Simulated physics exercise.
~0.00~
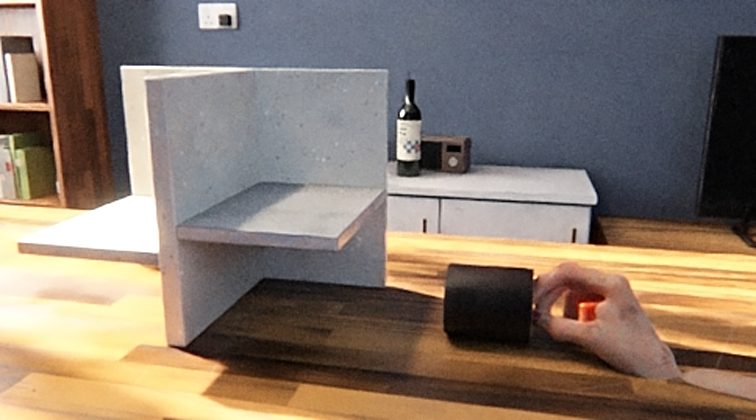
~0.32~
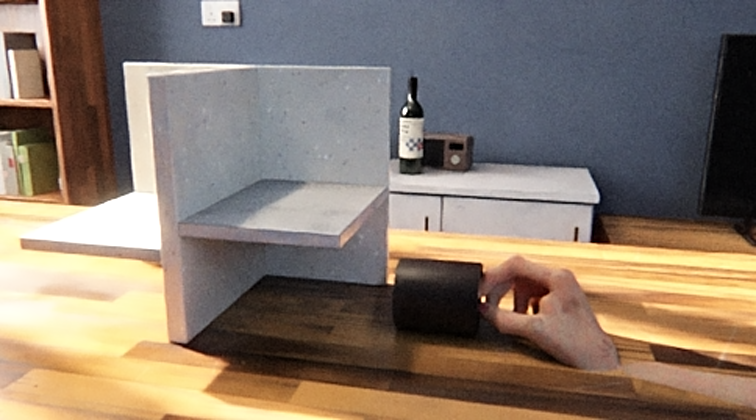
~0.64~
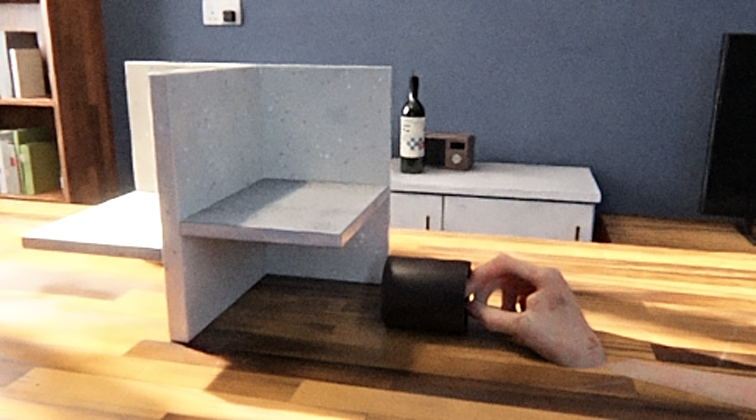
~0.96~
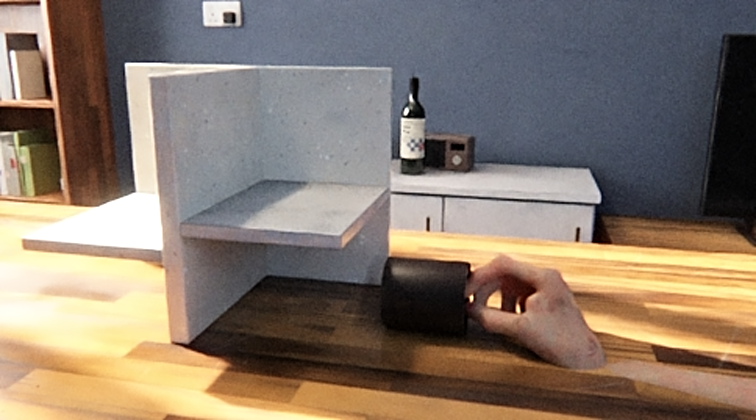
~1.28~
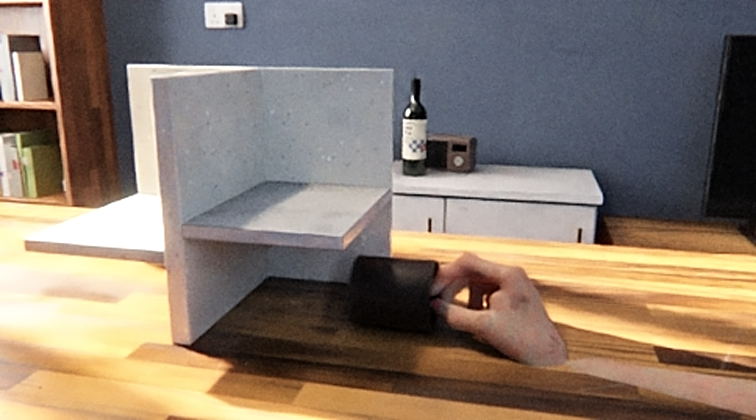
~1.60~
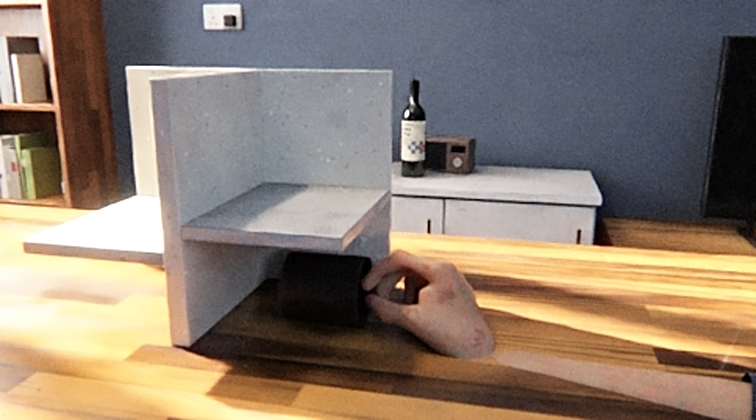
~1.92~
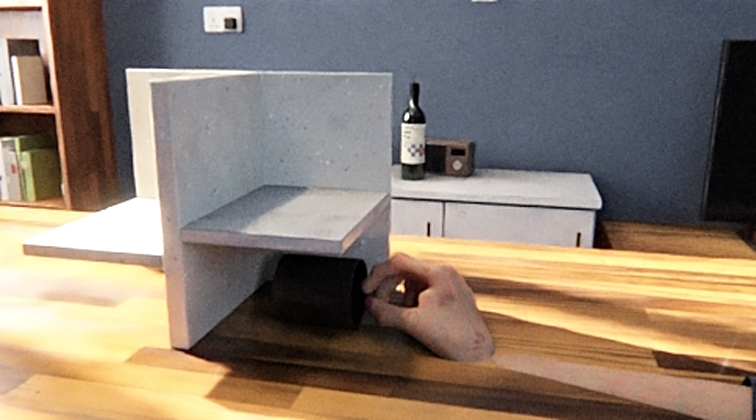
On a wooden table, a hand slides a black cylinder left under a low shelf.
